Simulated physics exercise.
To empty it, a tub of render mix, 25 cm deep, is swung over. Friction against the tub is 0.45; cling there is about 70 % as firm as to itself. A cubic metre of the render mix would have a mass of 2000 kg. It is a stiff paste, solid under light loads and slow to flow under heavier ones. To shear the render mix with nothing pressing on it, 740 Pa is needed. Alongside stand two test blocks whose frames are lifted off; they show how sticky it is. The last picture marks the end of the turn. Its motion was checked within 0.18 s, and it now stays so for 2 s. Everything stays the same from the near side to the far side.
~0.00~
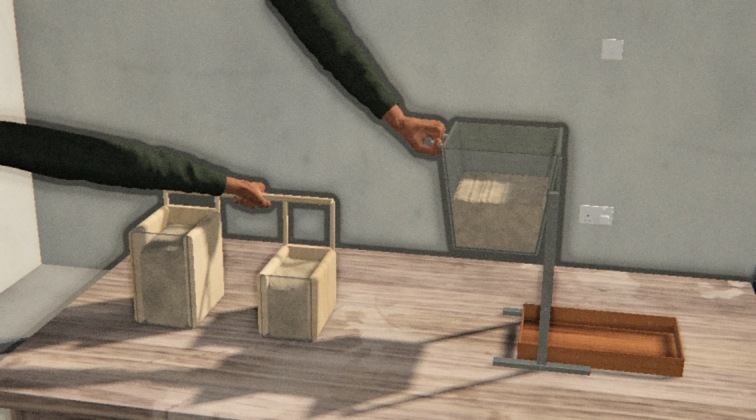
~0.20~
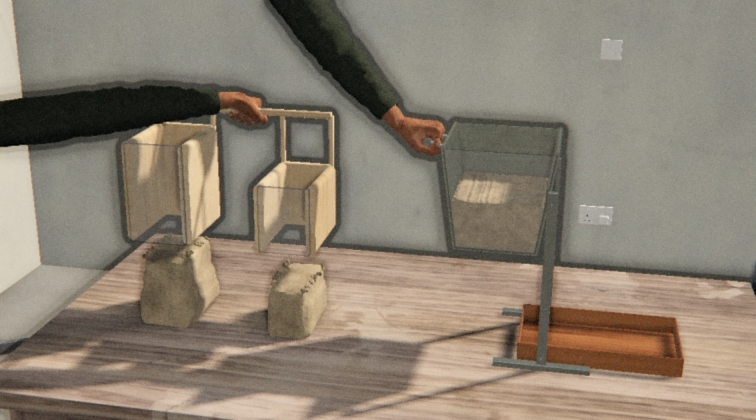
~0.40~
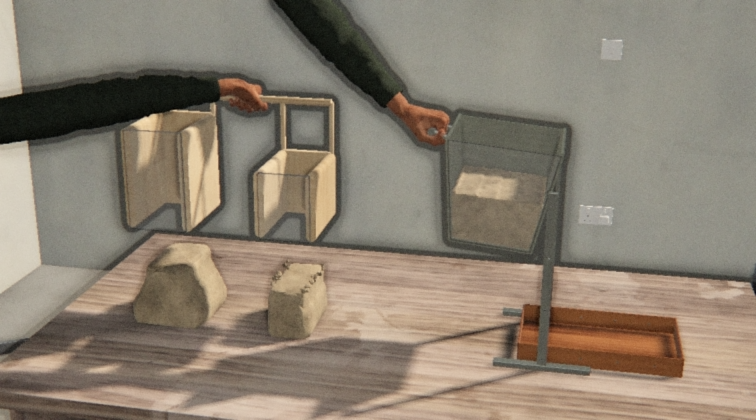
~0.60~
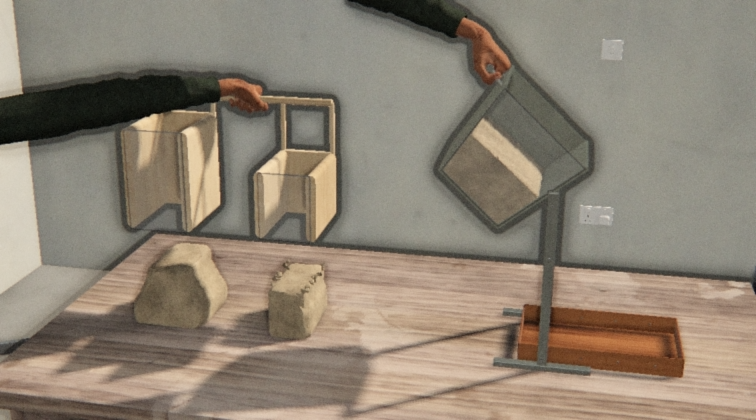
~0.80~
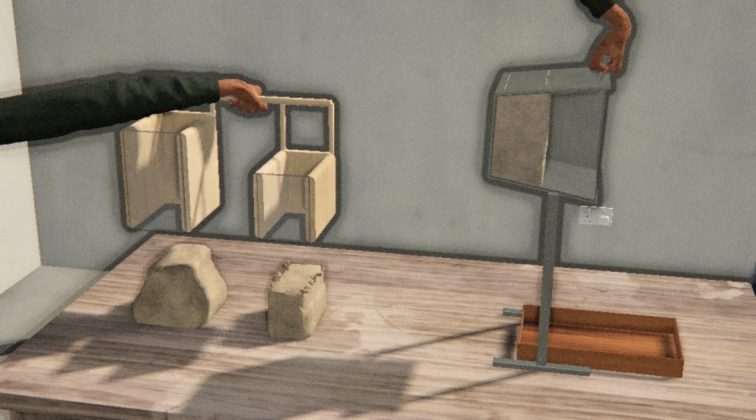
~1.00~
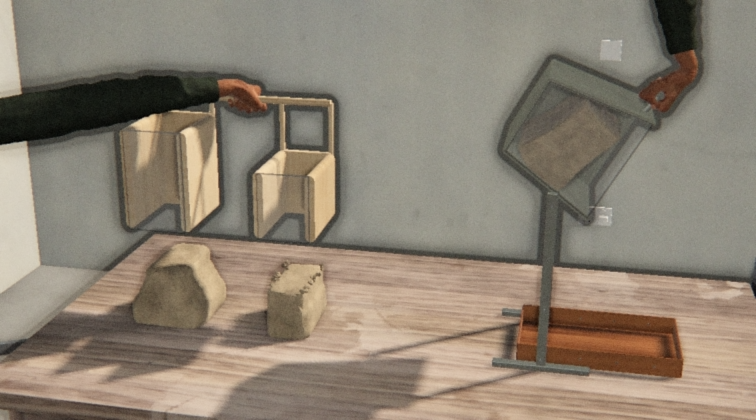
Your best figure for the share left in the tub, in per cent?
I would say about 0 %.
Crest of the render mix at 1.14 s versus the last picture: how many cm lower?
Around 12 cm below its level in the last picture.
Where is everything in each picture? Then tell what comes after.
Handle-side rim at (445, 147), tilt 0 degrees; highest point of the render mix at (539, 206); test blocks 22 cm, 14 cm high (left to right), in the first picture.
Handle-side rim at (445, 148), tilt 0 degrees; highest point of the render mix at (538, 206); test blocks 20 cm, 14 cm high (left to right), in the second picture.
Handle-side rim at (449, 139), tilt 5 degrees; highest point of the render mix at (457, 193); test blocks 17 cm, 14 cm high (left to right), in the third picture.
Handle-side rim at (507, 88), tilt 43 degrees; highest point of the render mix at (475, 136); test blocks 17 cm, 14 cm high (left to right), in the fourth picture.
Handle-side rim at (609, 90), tilt 92 degrees; highest point of the render mix at (546, 95); test blocks 17 cm, 14 cm high (left to right), in the fifth picture.
Handle-side rim at (653, 126), tilt 119 degrees; highest point of the render mix at (588, 108); test blocks 17 cm, 14 cm high (left to right), in the sixth picture.
By 1.14 s, the tub is at 119 degrees and holds 48 %.
By 1.31 s, the tub is at 119 degrees and holds 0 %.
By 1.48 s, the tub is at 119 degrees and holds 0 %.
By 1.65 s, the tub is at 119 degrees and holds 0 %.
By 3.00 s, at the end, the tub is at 119 degrees and holds 0 %.
